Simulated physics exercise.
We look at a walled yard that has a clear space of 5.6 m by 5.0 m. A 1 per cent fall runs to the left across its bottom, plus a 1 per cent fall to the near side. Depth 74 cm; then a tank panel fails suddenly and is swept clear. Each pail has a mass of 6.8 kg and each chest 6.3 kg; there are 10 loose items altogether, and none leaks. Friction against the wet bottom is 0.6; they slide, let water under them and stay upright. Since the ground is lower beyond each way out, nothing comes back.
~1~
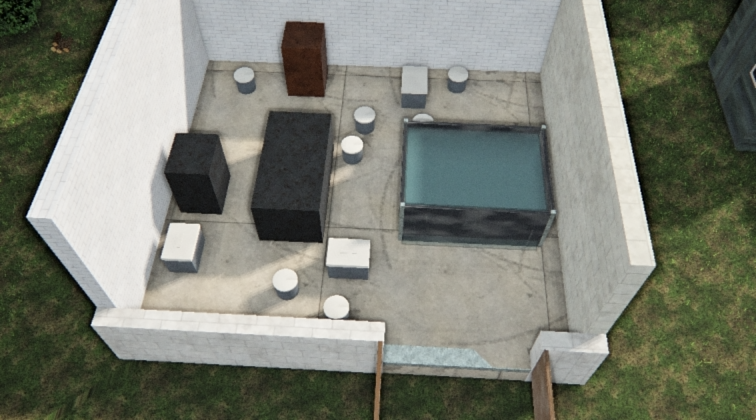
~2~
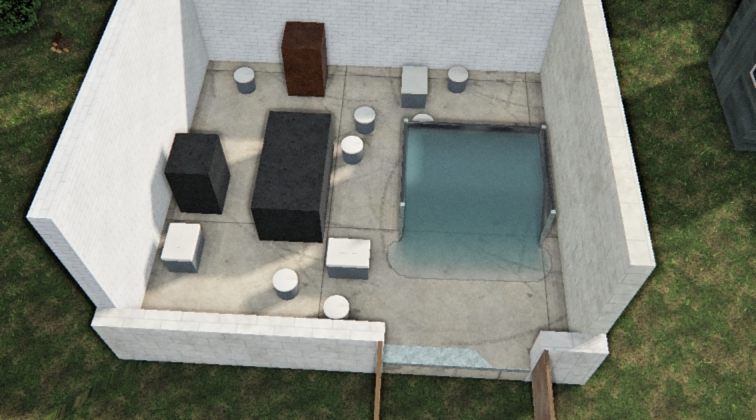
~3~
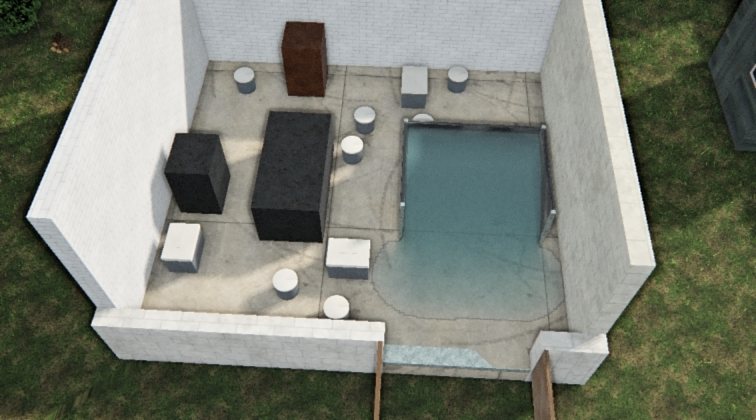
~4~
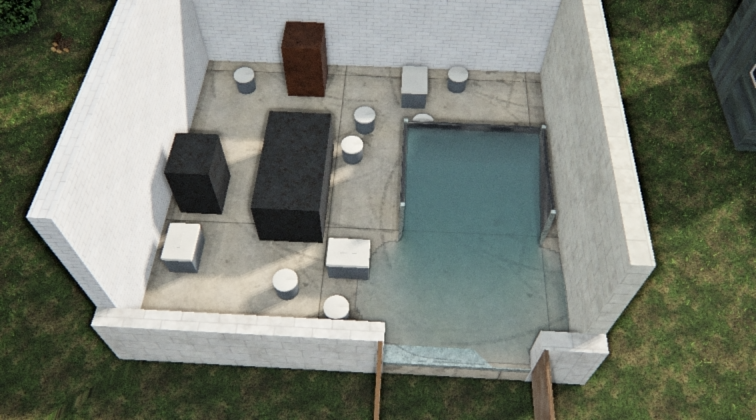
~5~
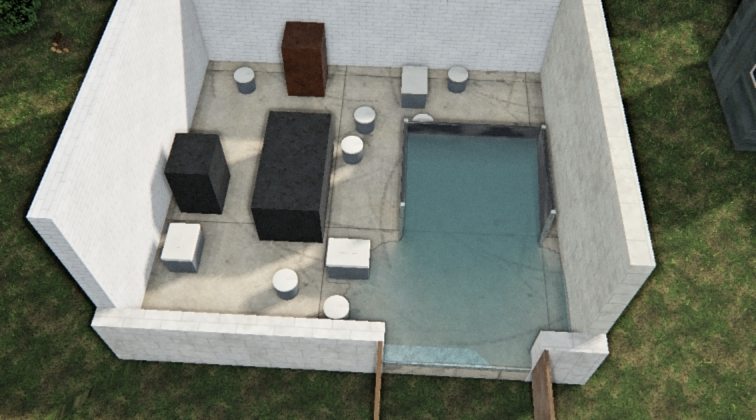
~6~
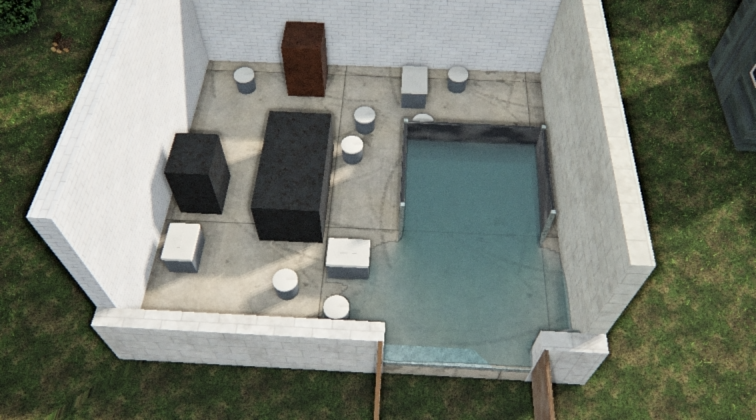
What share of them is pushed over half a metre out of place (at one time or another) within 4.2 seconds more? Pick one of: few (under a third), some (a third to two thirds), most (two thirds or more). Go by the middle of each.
Few.
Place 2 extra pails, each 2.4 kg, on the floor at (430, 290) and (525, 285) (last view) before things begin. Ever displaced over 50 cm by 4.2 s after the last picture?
Taking them in order: Above the mark and above the mark.
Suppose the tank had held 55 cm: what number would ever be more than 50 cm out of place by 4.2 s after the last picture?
Then 0 of them.
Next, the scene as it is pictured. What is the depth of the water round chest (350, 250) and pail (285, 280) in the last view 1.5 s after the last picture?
Some 2 cm at the first, some 3 cm at the second.
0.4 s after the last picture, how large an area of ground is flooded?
Wet: Near 8.0 m2.
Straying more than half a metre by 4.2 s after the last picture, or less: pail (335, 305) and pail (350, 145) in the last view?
First farther, second not as far.
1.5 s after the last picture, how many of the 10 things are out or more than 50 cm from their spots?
By that point, 1.
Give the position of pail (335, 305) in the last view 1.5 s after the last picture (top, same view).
Roughly (296, 280) in the same view.
Then, 0.4 s after the last picture 0 of 10 are over 50 cm from their spots; 0 afloat.
Then, 1.5 s after the last picture 1 of 10 are over 50 cm from their spots; 0 afloat.
Then, 2.8 s after the last picture 1 of 10 are over 50 cm from their spots; 0 afloat.
Then, 4.2 s after the last picture 2 of 10 are over 50 cm from their spots, and 2 have been at some point; 1 afloat.
